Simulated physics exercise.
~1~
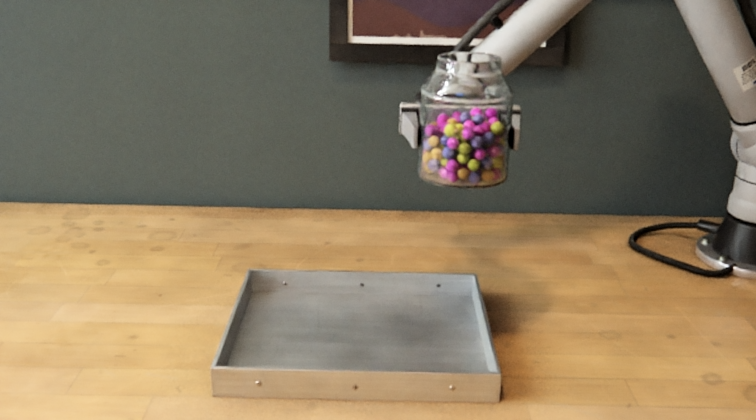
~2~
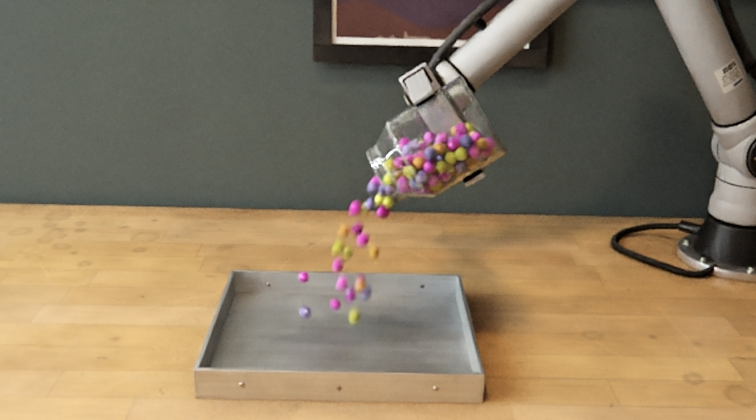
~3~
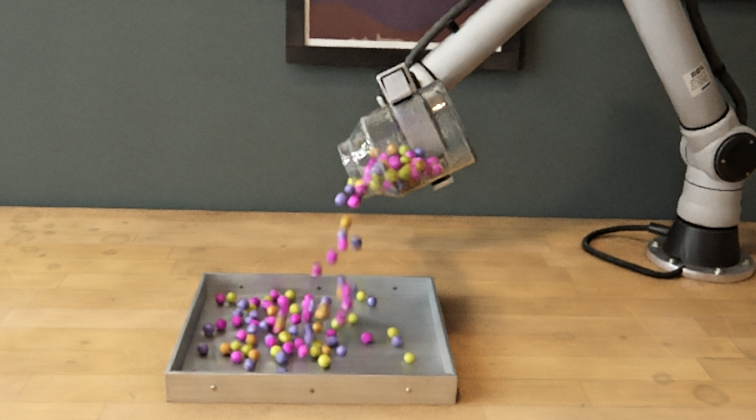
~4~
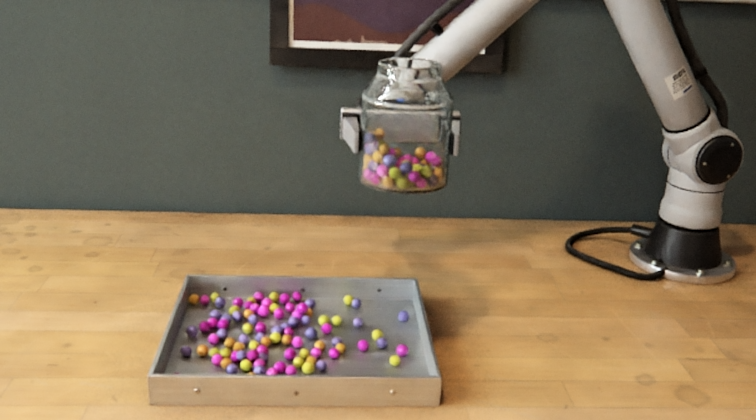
A robot arm tips a jar of colourful balls, pours many into a tray, then rights it.
